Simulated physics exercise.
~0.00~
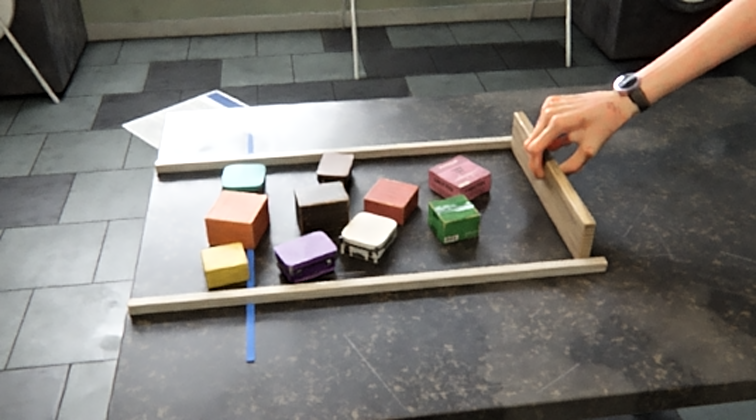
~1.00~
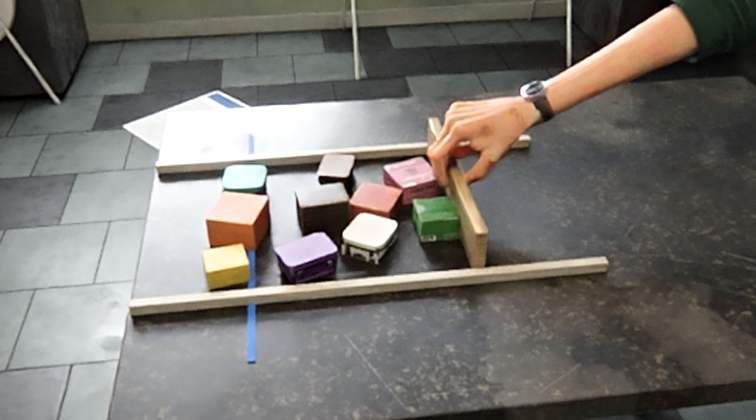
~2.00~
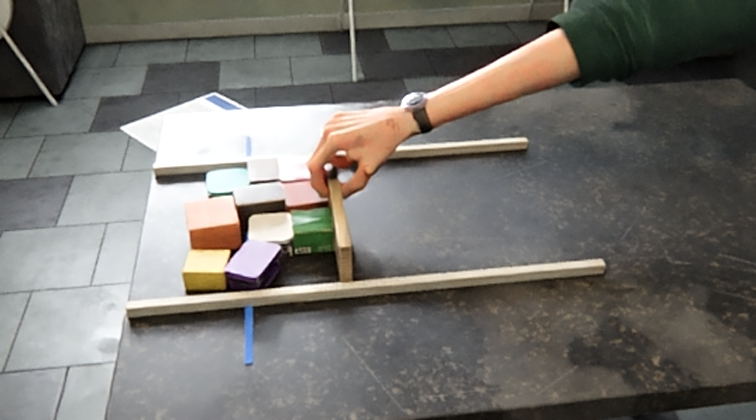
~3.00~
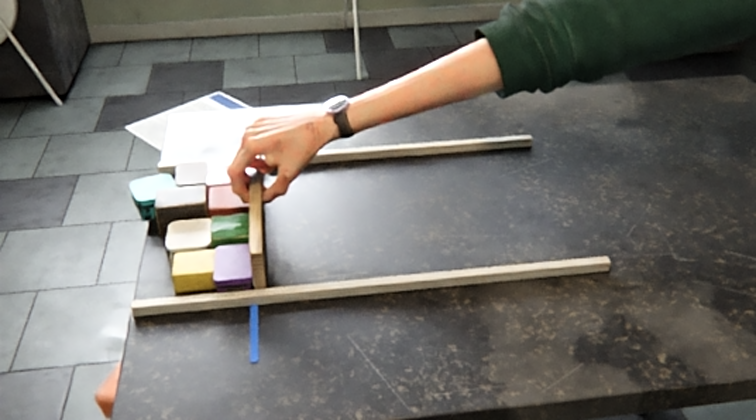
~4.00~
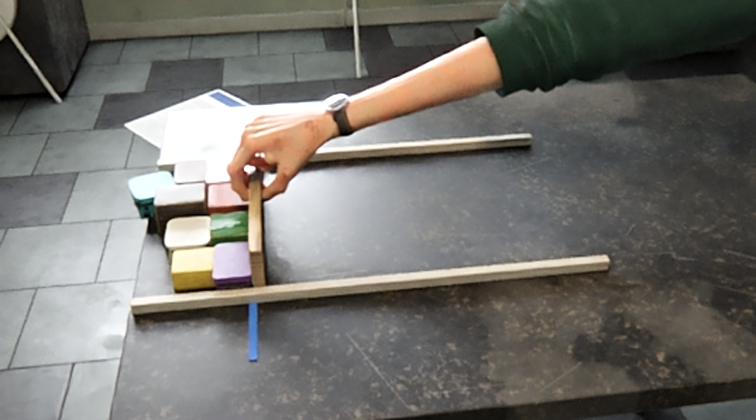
A hand with a dark watch and green sleeve holds an upright wooden board at the right of a dark speckled tabletop, seen from above at a slight sway. Between two pale wooden rails lie scattered blocks and cases in orange, yellow, purple, white, green, pink, red, brown and turquoise, with blue tape near the left. The hand slides the board left, gathering the pink and green boxes, then pressing everything into a tight cluster. As the board nears the tape, the orange block tips off the left edge and drops from sight. The board stops at the tape, the others packed beside the edge.
